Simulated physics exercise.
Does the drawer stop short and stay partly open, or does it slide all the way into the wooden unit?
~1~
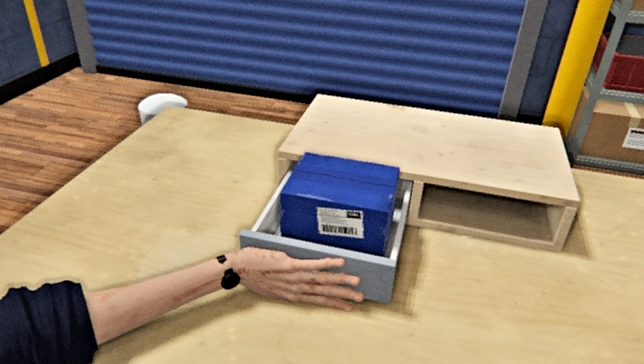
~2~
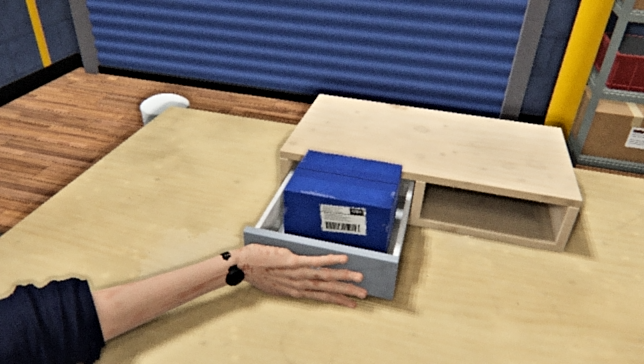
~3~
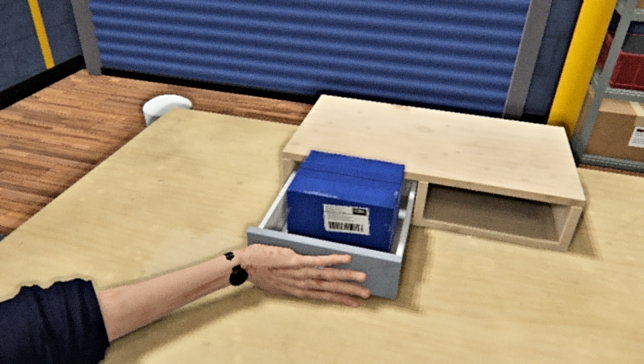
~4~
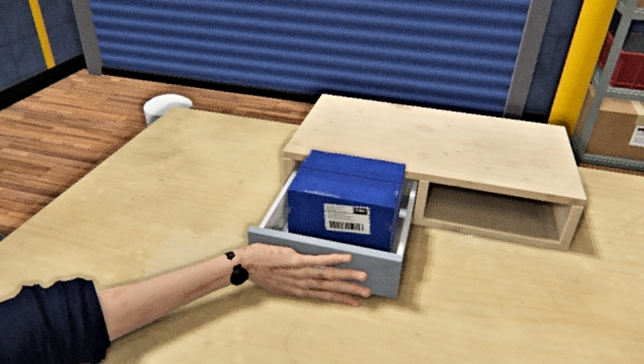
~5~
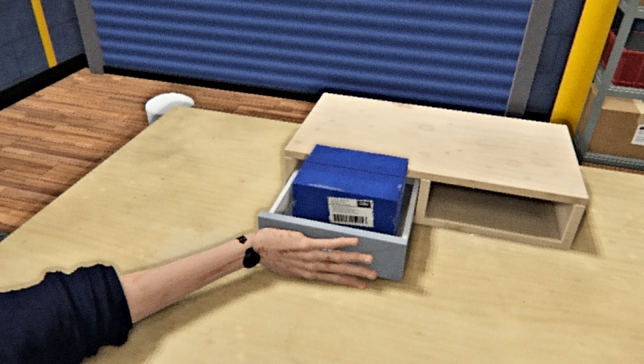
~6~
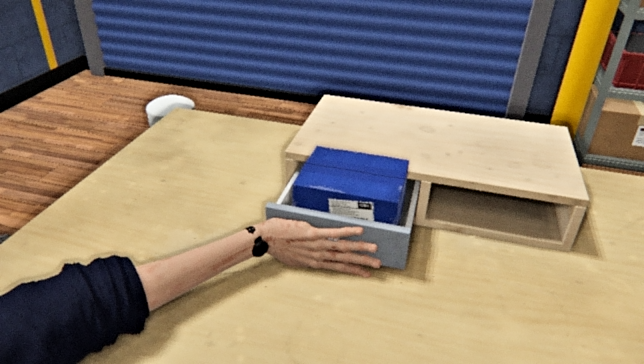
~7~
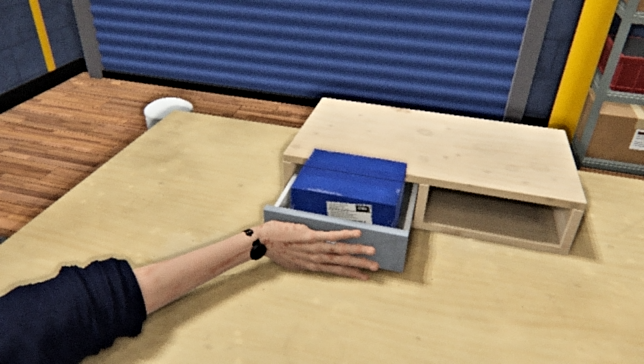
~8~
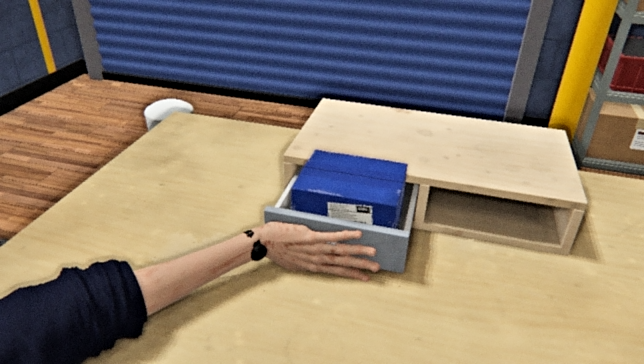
It stops short. The drawer moves in only a little under the hand and then stays stuck partly open, with the blue box still inside.
Grey drawer holding a blue box sliding slightly inward under a hand's push, then stopping and staying ajar beneath a wooden unit.
